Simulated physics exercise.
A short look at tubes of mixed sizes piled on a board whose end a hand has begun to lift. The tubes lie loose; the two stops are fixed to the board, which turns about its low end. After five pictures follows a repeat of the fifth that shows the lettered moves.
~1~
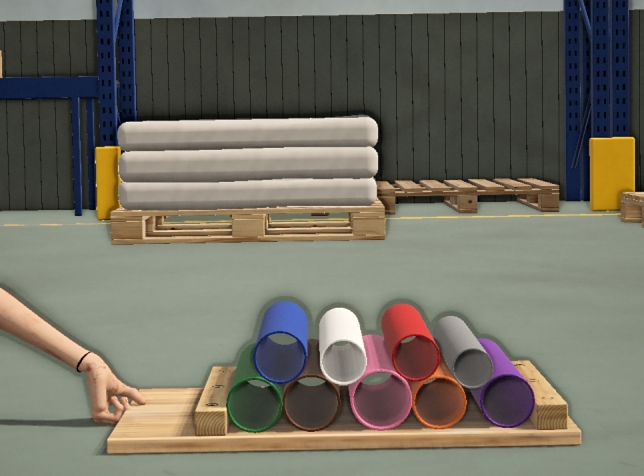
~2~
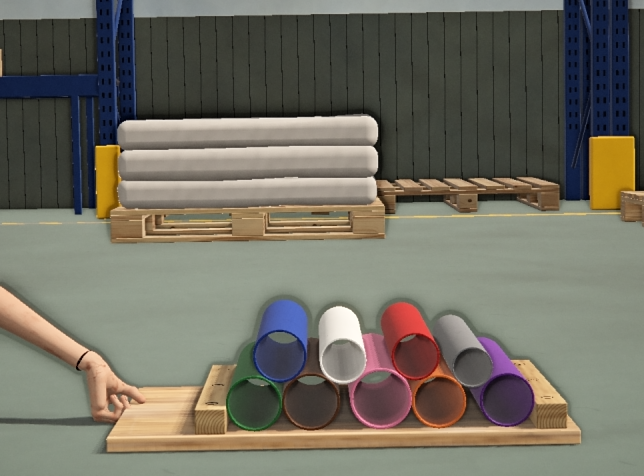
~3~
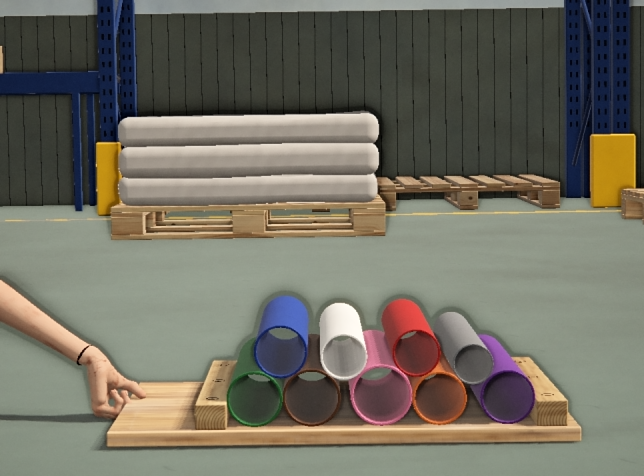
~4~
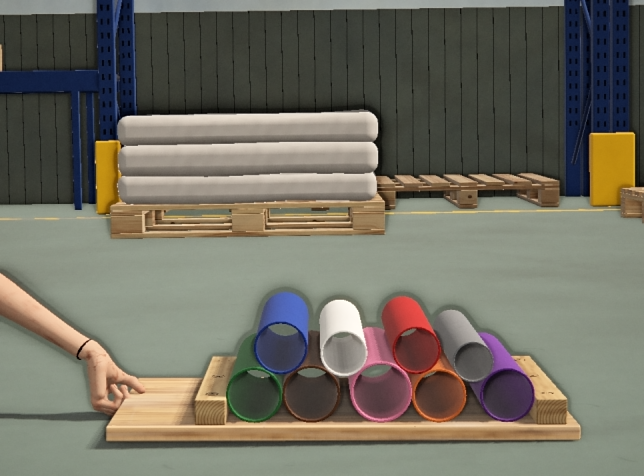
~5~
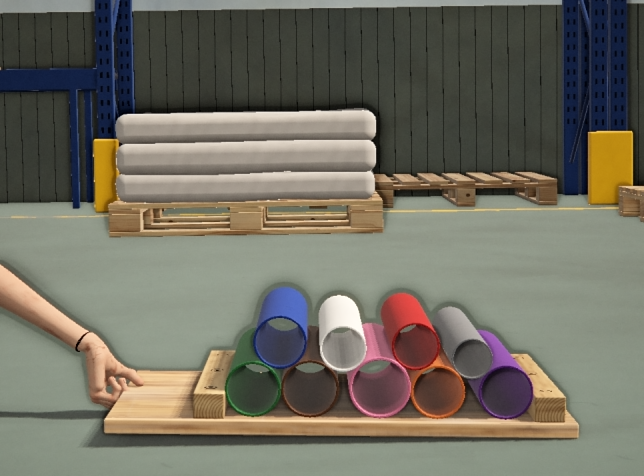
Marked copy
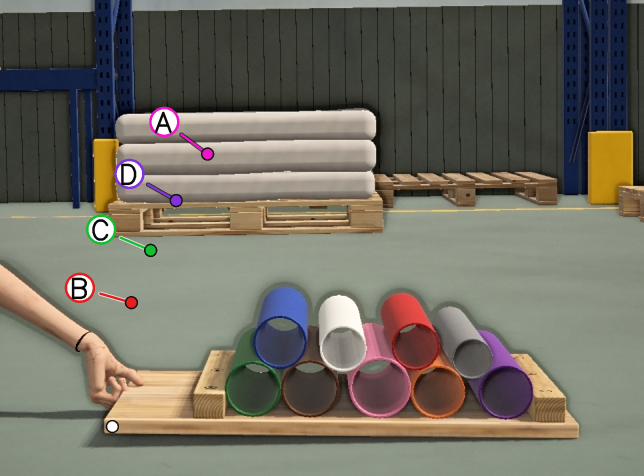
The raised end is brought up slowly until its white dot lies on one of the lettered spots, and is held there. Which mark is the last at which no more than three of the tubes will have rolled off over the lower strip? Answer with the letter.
The answer is mark D.
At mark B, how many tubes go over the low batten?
The count is none.
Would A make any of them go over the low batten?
At A: Yes.
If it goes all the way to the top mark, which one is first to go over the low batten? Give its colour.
The grey one.
On the marked copy, A at (208, 154); B at (131, 302); C at (151, 250); D at (176, 200); the white dot at (113, 426).
Following D. Soon after the start, board at 18°.
Later, board at 31°.
In the end, board at 31°, two over the low batten (grey, red).
As for the rest, A four over the low batten (grey, white, blue, red); B none over the low batten; C none over the low batten.
